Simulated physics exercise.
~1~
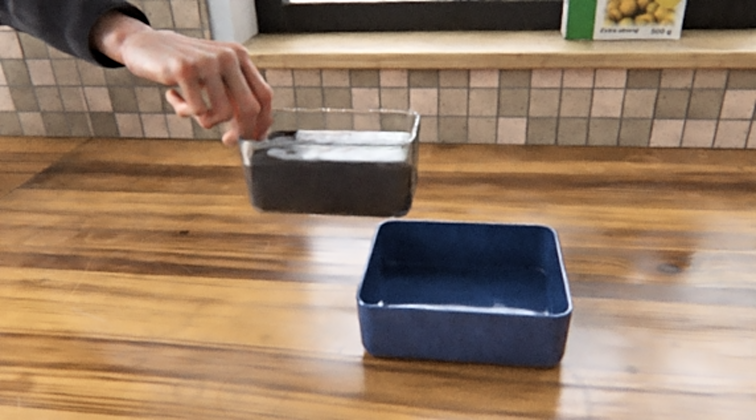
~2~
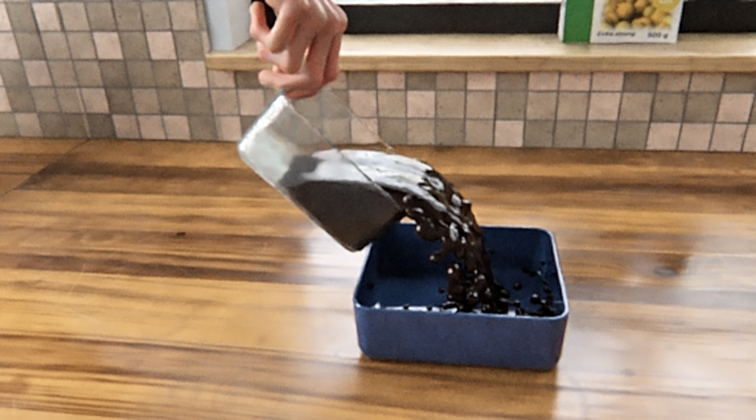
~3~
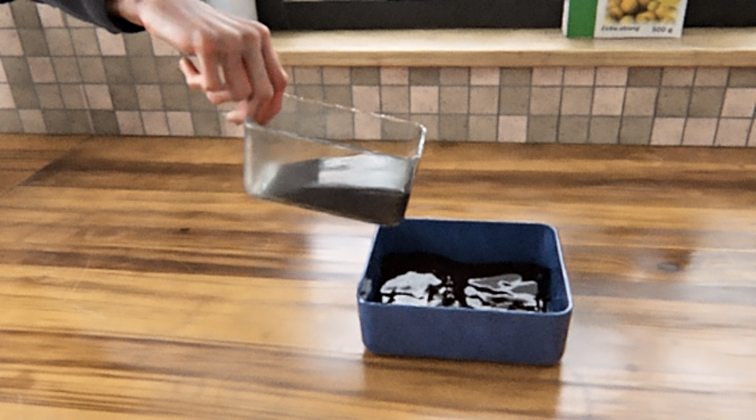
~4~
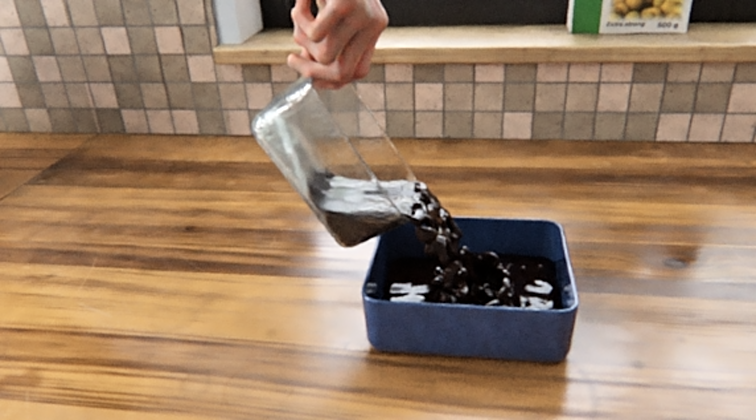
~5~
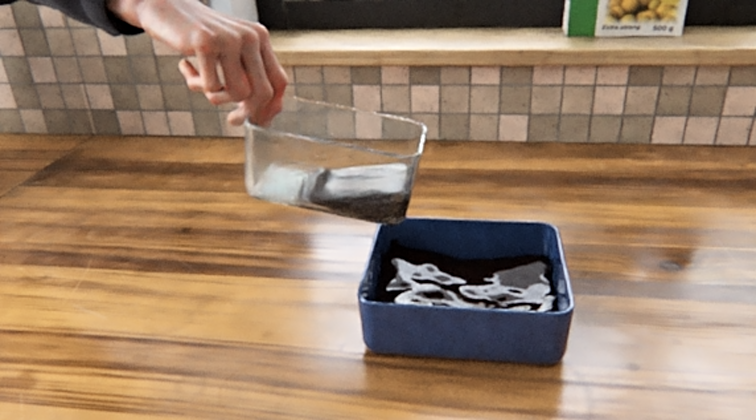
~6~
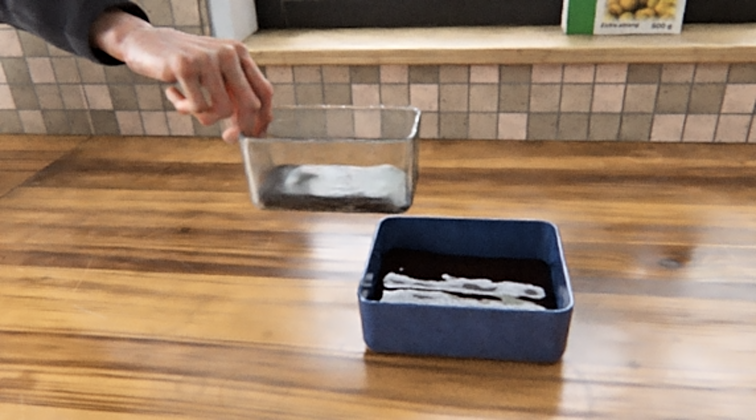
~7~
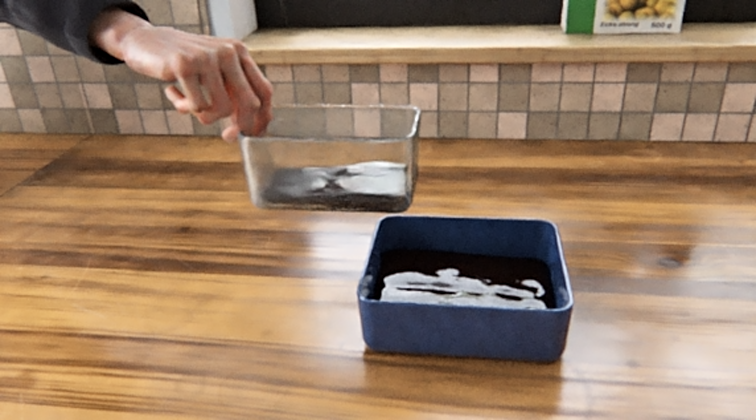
On a wooden kitchen worktop, a hand pouring dark liquid from a clear container into a blue dish twice, then holding it level, some left inside.
